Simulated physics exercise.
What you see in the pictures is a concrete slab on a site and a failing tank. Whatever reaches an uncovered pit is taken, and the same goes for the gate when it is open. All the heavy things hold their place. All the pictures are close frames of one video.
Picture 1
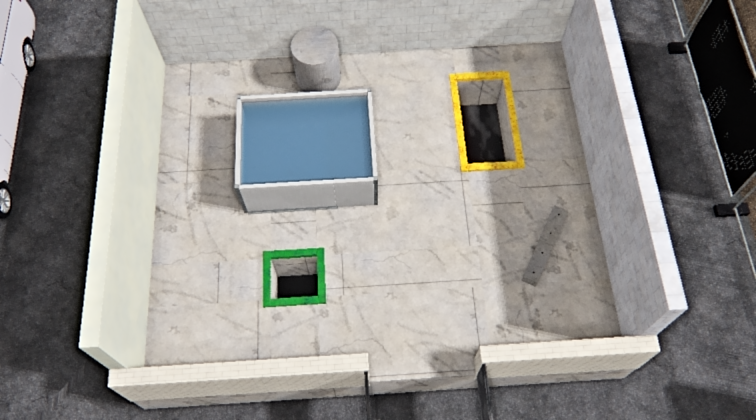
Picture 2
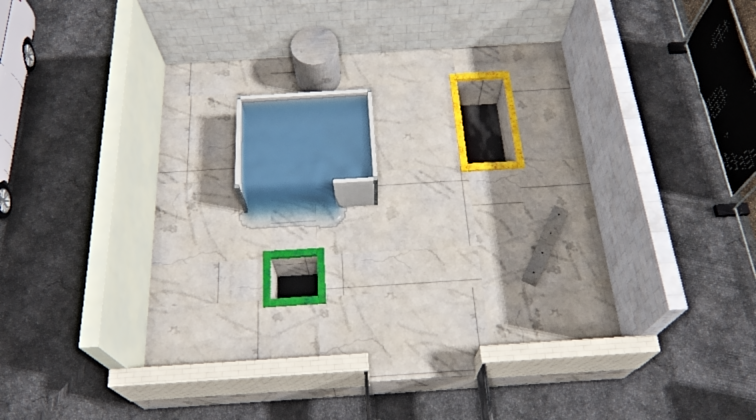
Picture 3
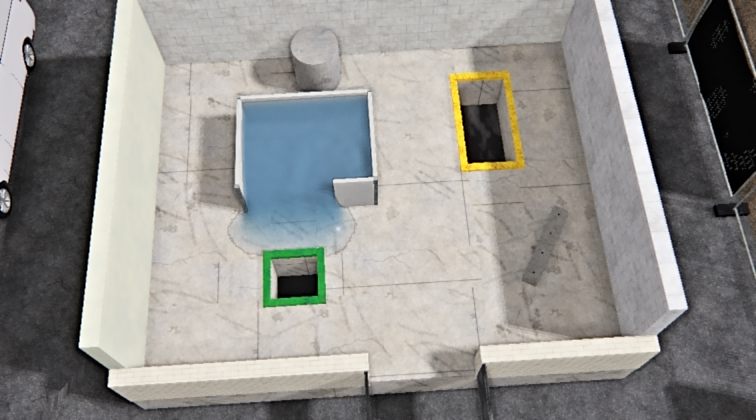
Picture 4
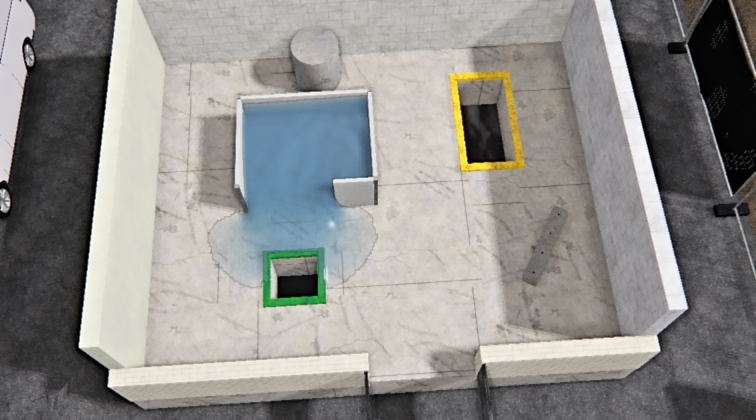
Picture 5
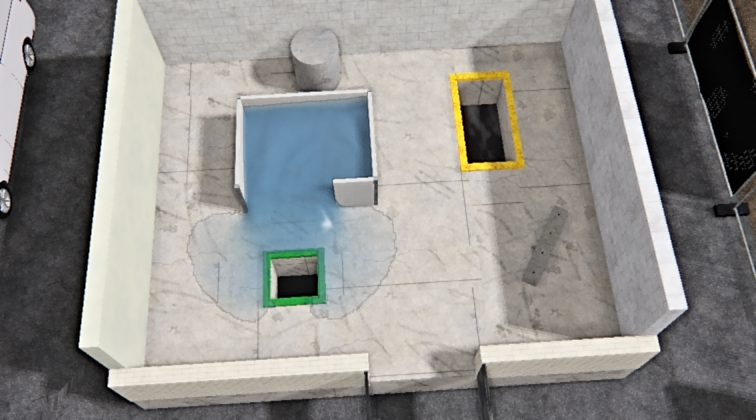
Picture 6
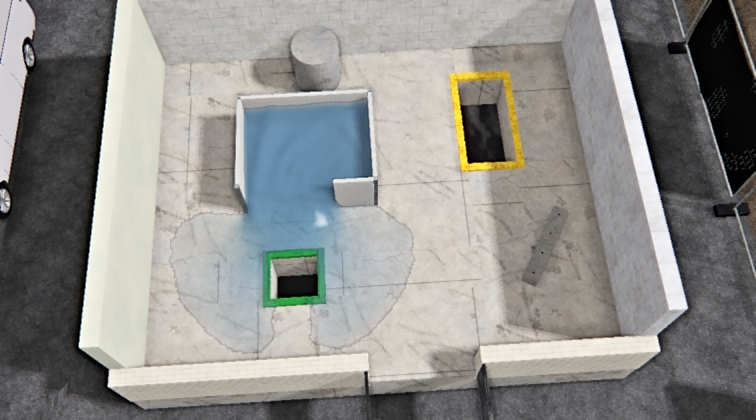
On a walled concrete slab, the front of an open tank gave way, and blue water poured through the gap, spreading across the floor toward the viewer and around both sides of a green-edged hole.
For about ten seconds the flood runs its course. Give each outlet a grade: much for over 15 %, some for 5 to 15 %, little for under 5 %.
Grades: Gate - some, green pit - much, yellow pit - little.
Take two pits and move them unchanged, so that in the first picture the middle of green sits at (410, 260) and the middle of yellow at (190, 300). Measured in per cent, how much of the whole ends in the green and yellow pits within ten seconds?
Of the total, the green pit holds 0 per cent and the yellow pit 40 per cent.
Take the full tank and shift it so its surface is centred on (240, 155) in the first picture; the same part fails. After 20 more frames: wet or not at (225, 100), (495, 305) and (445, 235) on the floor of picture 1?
In sequence: Unflooded, next inundated, then inundated.
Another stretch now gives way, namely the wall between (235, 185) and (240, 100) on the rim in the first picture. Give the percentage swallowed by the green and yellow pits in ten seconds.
For green it's about 4 per cent, and for yellow about 6 per cent.
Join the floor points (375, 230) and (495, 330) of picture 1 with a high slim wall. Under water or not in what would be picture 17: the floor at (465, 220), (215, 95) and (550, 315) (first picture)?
In order: Dry; dry; dry.
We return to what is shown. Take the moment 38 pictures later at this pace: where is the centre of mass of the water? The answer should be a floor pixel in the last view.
Estimate: (310, 253).
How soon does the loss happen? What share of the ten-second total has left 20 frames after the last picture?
Around 75 percent.
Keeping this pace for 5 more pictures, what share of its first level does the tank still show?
50 percent or thereabouts.
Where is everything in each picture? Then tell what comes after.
In the first frame, still water in the open tank at (306, 140).
In the second frame, the front is at (340, 216), out from the gap at (290, 198).
In the third frame, water pours out at (290, 200) and has run to (342, 242).
In the fourth frame, water pours out at (291, 201) and has run to (347, 273).
In the fifth frame, the front is at (345, 310), out from the gap at (291, 201).
In the sixth frame, the front is at (350, 339), out from the gap at (291, 201).
A moment on, water covers 25 % of the floor; the gate 1 %, the green pit 17 %, the yellow pit 0 %.
Next, water covers 25 % of the floor; the gate 4 %, the green pit 26 %, the yellow pit 0 %.
Then, water covers 35 % of the floor; the gate 7 %, the green pit 34 %, the yellow pit 0 %.
Later, water covers 60 % of the floor; the gate 9 %, the green pit 39 %, the yellow pit 0 %.
In the end, water covers 80 % of the floor; the gate 12 %, the green pit 40 %, the yellow pit 0 %.
